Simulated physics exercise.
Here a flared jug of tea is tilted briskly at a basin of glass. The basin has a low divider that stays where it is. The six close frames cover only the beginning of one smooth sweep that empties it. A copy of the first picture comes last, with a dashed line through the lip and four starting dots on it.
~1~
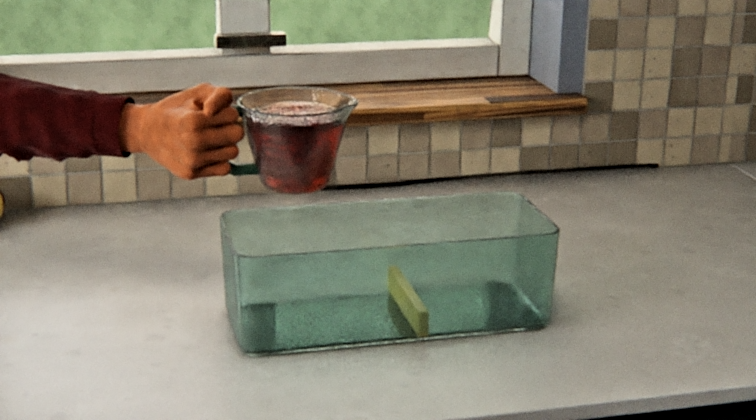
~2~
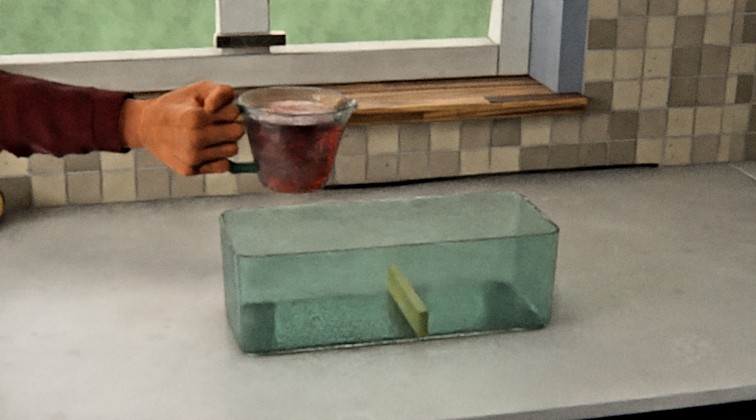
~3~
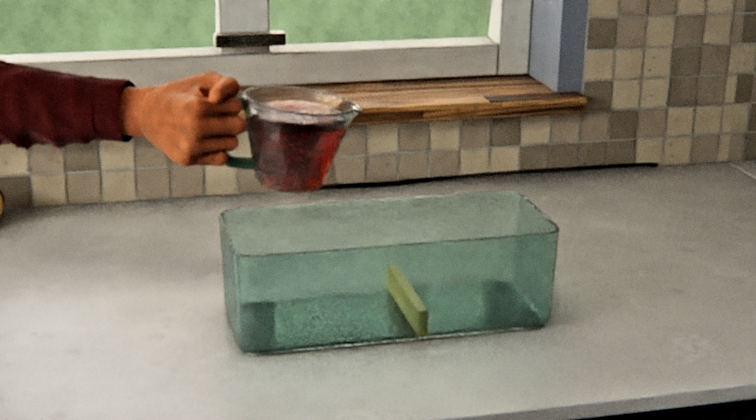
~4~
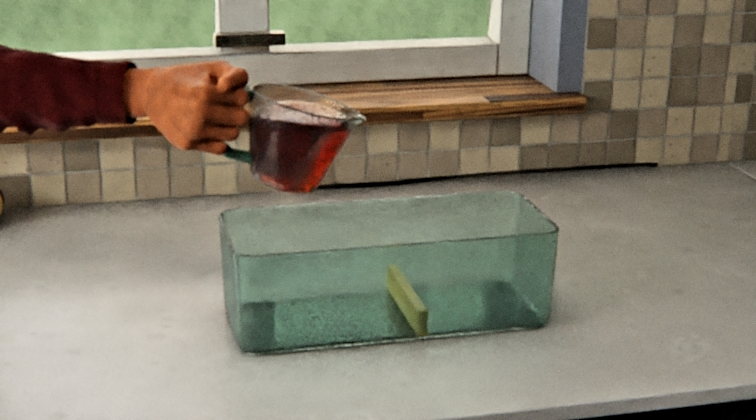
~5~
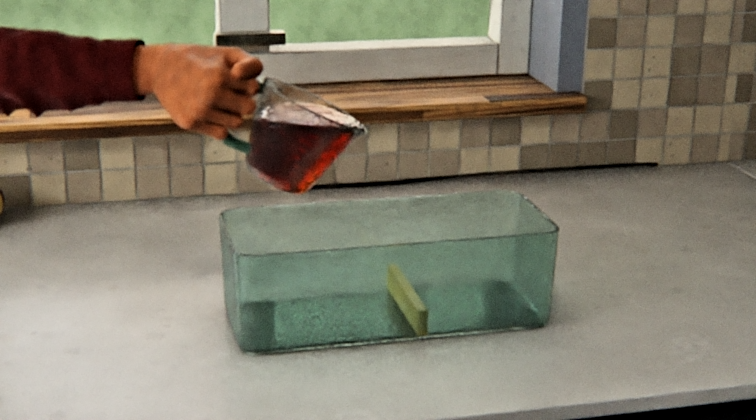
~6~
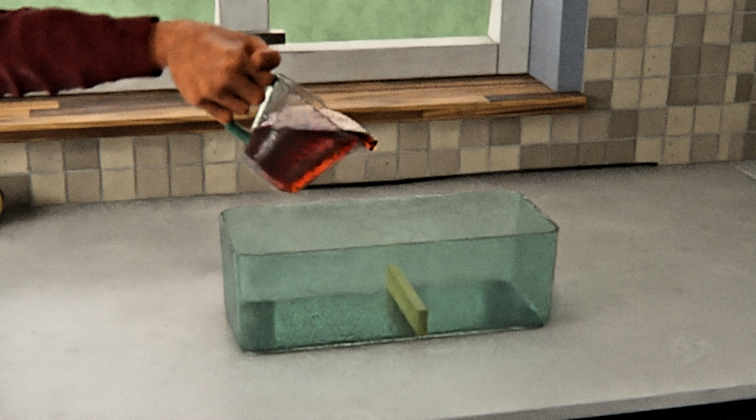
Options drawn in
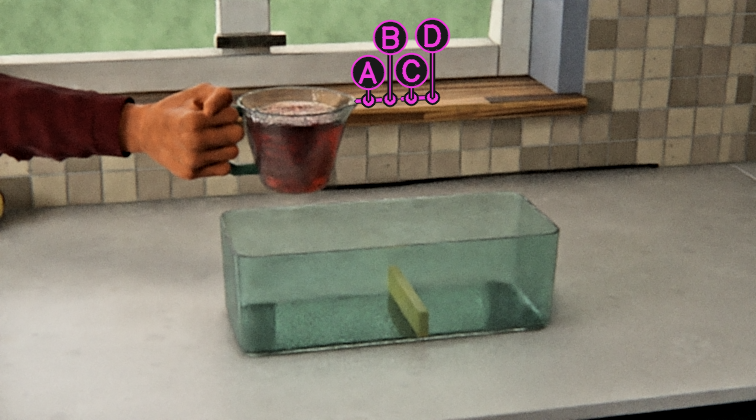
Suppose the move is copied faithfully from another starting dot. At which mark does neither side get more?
A is best.
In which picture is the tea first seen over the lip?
Picture 6.
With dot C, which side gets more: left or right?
More ends on the right.
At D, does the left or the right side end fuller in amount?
More ends on the right.
On the marked copy, A at (368, 100); B at (390, 99); C at (411, 98); D at (432, 97).
With A, about 56 % ends left of the wall and 43 % right of it.
With B, about 16 % ends left of the wall and 83 % right of it.
With C, about 9 % ends left of the wall and 90 % right of it.
With D, about 8 % ends left of the wall and 89 % right of it; 3 % is lost outside.
